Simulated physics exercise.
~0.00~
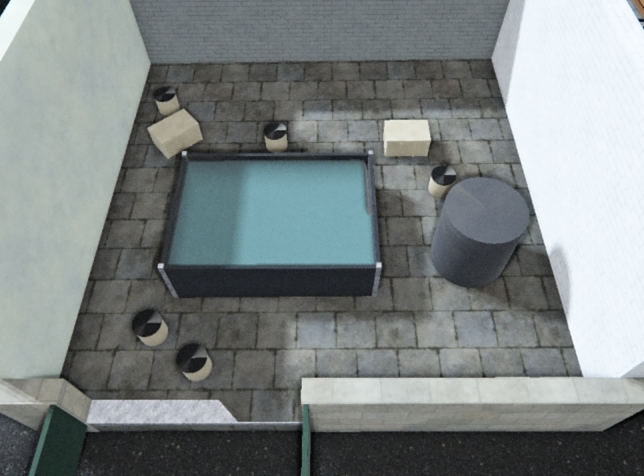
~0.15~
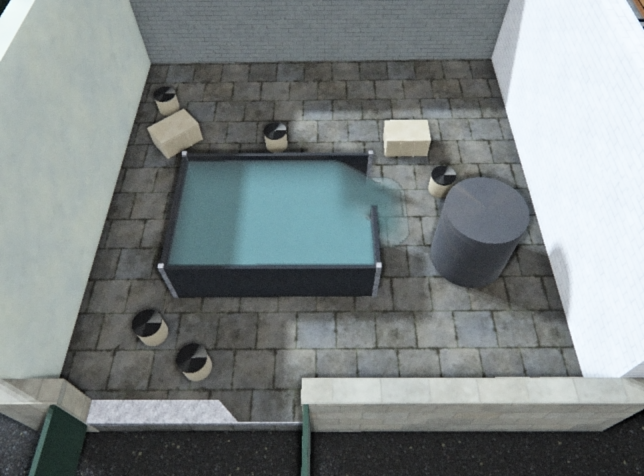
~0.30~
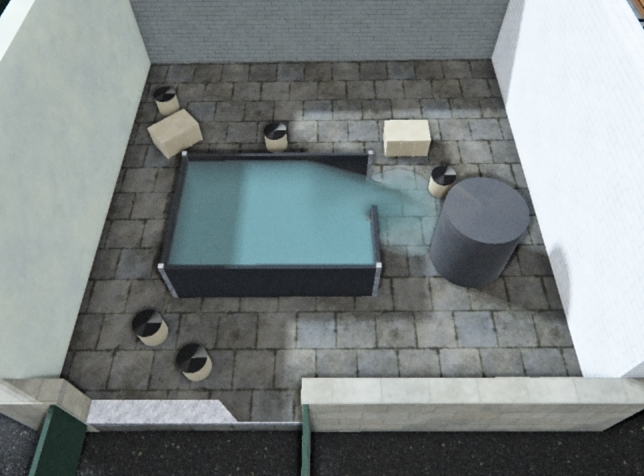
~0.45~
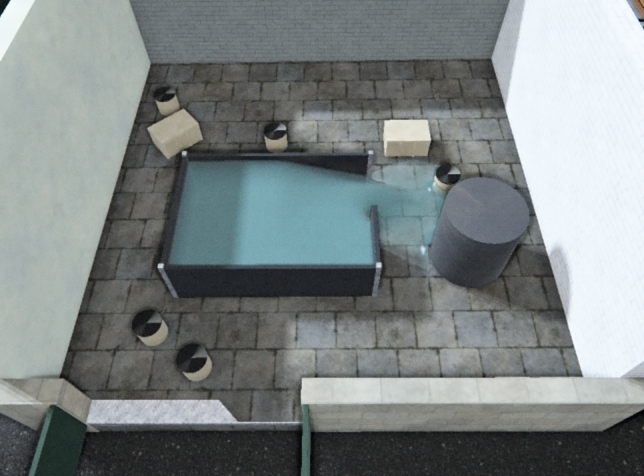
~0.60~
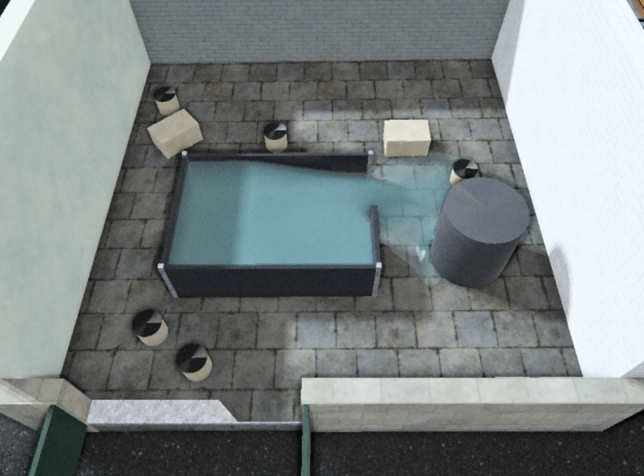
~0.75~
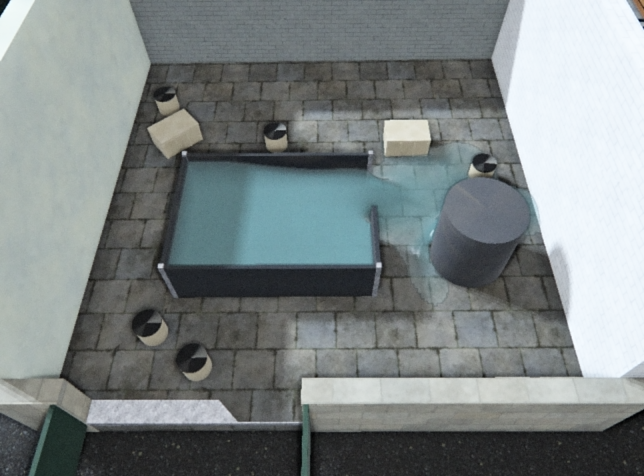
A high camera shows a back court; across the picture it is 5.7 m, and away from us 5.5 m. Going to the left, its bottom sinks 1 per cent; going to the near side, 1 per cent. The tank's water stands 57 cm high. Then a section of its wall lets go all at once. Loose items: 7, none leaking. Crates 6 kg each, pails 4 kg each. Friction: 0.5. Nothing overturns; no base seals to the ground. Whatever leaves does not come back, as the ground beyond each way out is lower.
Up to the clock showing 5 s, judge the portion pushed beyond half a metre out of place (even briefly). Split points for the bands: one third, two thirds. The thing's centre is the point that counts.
The fraction stays beneath a third.
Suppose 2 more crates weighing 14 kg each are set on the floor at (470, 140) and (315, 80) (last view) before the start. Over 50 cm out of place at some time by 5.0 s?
Taking them in order: Above the mark and above the mark.
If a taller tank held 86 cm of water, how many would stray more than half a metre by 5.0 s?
With that change, 7 of them.
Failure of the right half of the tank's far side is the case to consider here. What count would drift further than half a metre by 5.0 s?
5.
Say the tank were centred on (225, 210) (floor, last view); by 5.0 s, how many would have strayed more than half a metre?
That would give 2.
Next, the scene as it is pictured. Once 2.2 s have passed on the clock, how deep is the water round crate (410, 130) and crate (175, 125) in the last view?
I'd estimate 1 cm for the first and 0 cm for the second.
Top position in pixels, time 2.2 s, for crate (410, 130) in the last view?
Around (394, 98).
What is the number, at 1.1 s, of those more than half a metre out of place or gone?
The number I get is 1.
After 1.1 s 1 of 7 are over 50 cm from their spots; 0 afloat.
After 2.2 s 2 of 7 are over 50 cm from their spots; 1 afloat.
After 3.5 s 2 of 7 are over 50 cm from their spots; 1 afloat.
After 5.0 s 2 of 7 are over 50 cm from their spots, and 2 have been at some point; 0 afloat.
